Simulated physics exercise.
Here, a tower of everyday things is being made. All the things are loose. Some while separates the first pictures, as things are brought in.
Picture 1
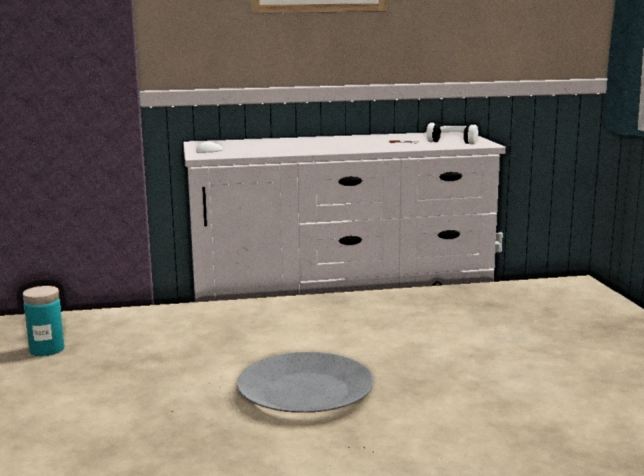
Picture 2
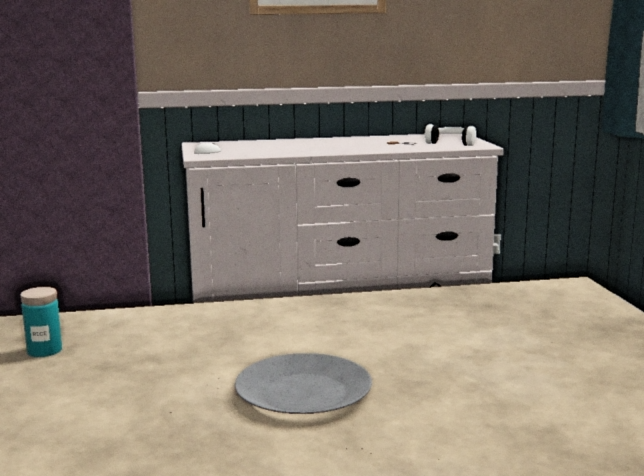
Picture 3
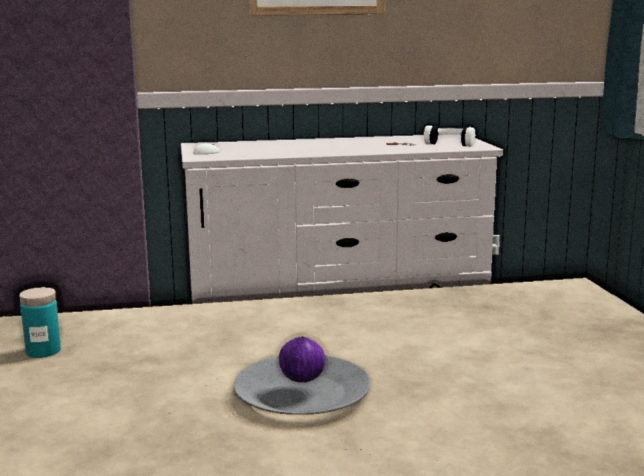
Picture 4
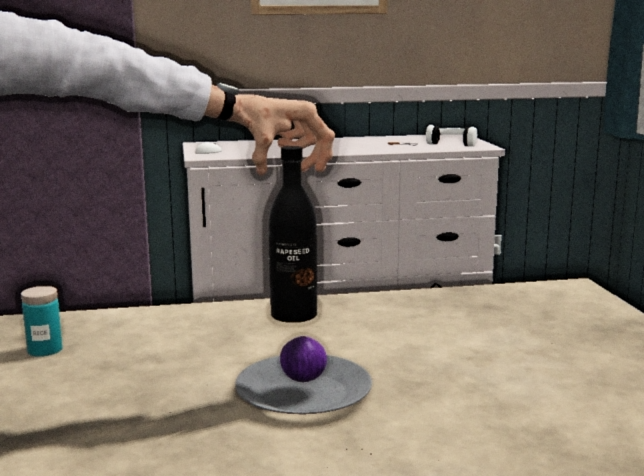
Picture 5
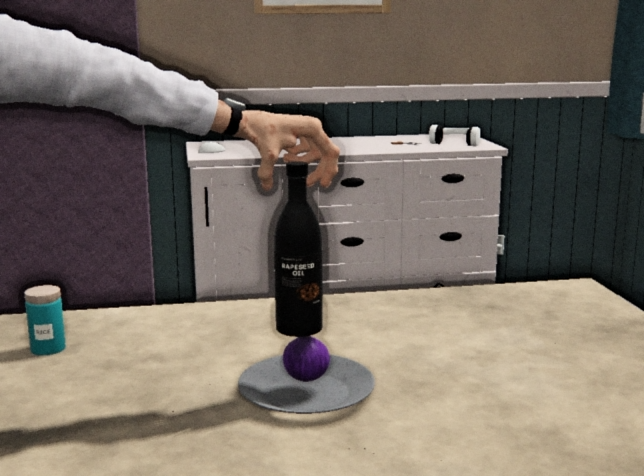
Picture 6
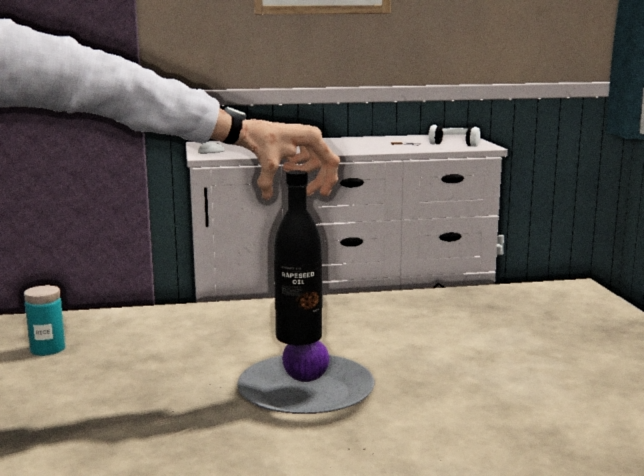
In a room with purple and dark green panelled walls, a pale mottled tabletop is seen from slightly above, facing a white cabinet, with the view shifting very slightly. A turquoise jar stands at the left and a grey plate sits empty near the centre, until a purple onion appears on it. A light-sleeved arm reaches in from the left, its hand lowering a black bottle upright onto the onion and still holding it.
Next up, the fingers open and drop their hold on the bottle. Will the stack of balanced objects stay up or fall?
The pile fails to rest steadily.
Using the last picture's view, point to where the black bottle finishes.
Somewhere around (185, 376) in the last picture.
Then, 0.40 s past the last view, black bottle rocked 24° from its first pose near (268, 266).
Then, 0.50 s past the last view, black bottle now fallen.
Then, 0.60 s past the last view, things are still on the move.
Then, 0.70 s past the last view, as before.
Finally, fallen, black bottle; the other 3 still in place. Final places as the last picture's camera would see them, black bottle near (185, 376). The pile loses its balance.
